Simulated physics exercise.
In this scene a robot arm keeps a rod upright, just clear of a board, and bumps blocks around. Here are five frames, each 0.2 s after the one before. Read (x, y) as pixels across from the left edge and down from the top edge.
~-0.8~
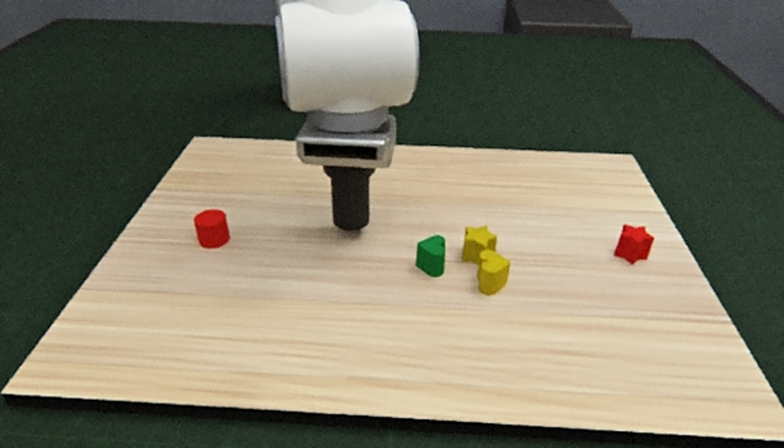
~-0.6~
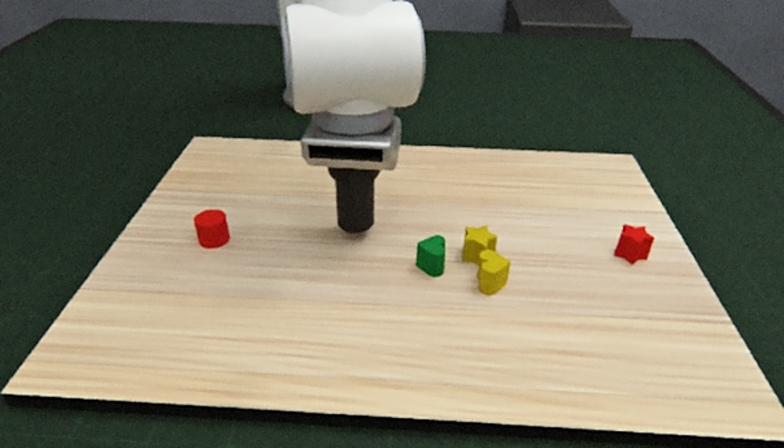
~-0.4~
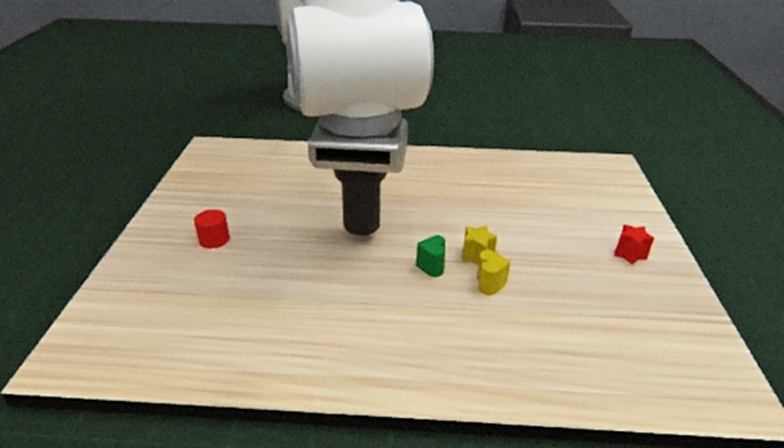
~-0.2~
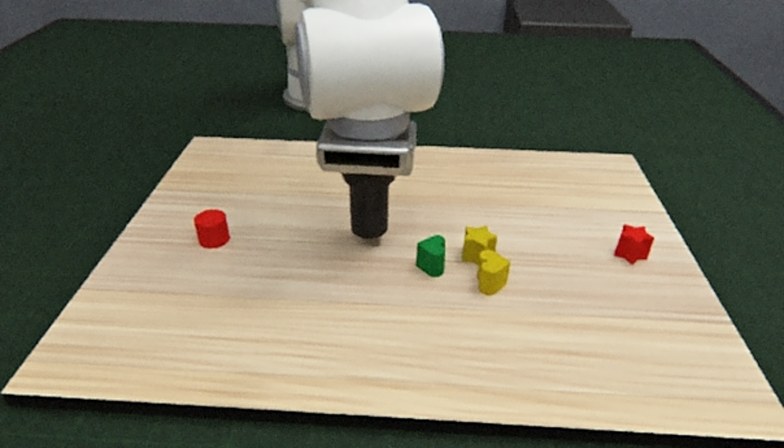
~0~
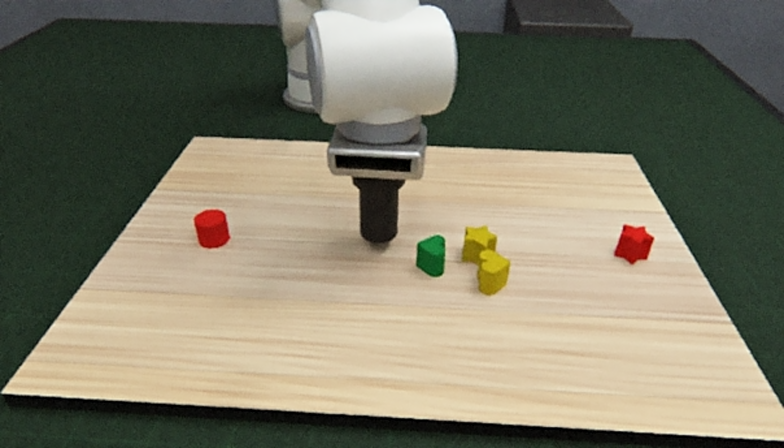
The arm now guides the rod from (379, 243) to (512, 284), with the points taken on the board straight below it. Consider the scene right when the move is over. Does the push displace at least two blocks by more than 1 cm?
Yes
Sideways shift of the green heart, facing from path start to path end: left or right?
Sideways shift: Right.
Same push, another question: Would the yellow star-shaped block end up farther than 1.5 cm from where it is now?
Yes, that is how it ends up.
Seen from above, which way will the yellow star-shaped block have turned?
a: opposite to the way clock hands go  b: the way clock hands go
(a)
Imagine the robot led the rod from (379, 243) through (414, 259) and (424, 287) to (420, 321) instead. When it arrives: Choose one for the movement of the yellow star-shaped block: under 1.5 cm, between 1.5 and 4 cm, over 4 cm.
It goes hardly anywhere, under 1.5 cm.
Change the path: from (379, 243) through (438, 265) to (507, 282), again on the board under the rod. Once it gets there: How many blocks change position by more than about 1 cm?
I'd say three or more blocks get moved.
What follows on the original path. One third of the way, rod (423, 245); green heart (447, 249).
Two thirds of the way, rod (468, 258); green heart (481, 269); yellow star-shaped block (492, 234), turned 50° anticlockwise; yellow heart (505, 264).
At the end, rod (514, 272); green heart (493, 277), turned 70° clockwise; yellow star-shaped block (500, 235), turned 85° anticlockwise; yellow heart (543, 282), turned 25° clockwise.
